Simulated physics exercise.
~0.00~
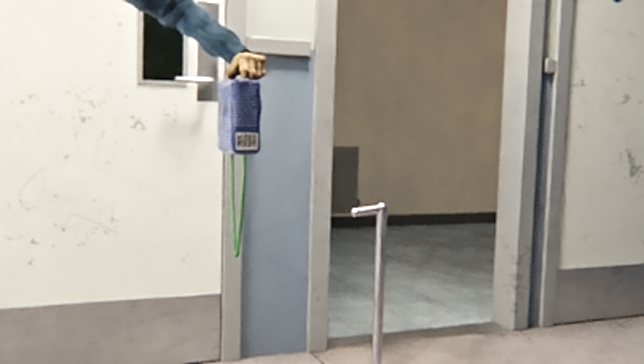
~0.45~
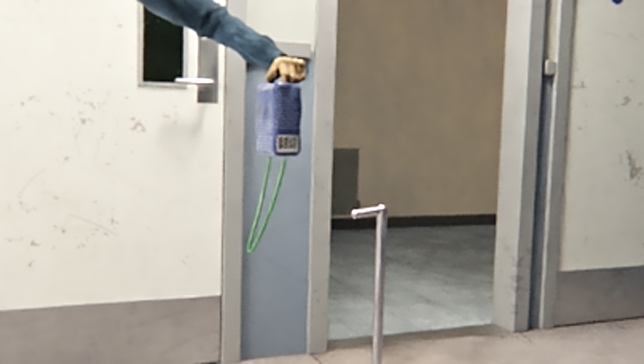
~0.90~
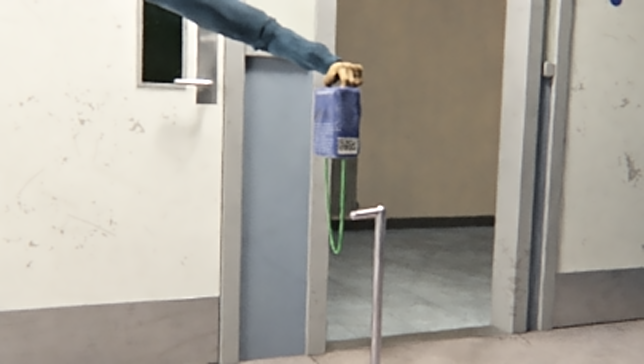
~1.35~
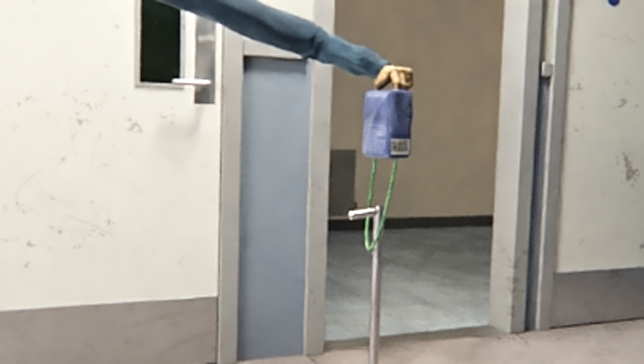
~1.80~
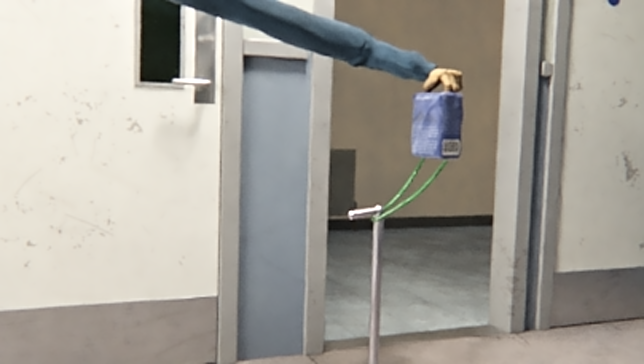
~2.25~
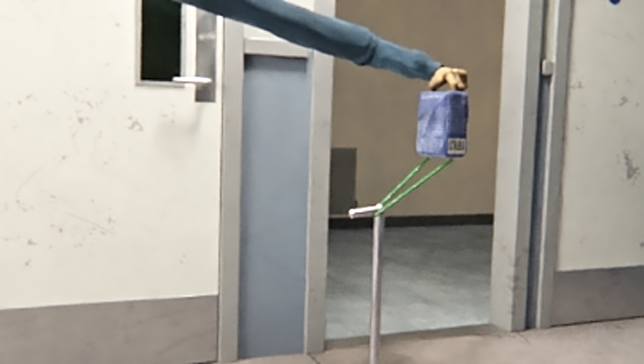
A hand carries a blue bag right past a post until its green loop catches tight.
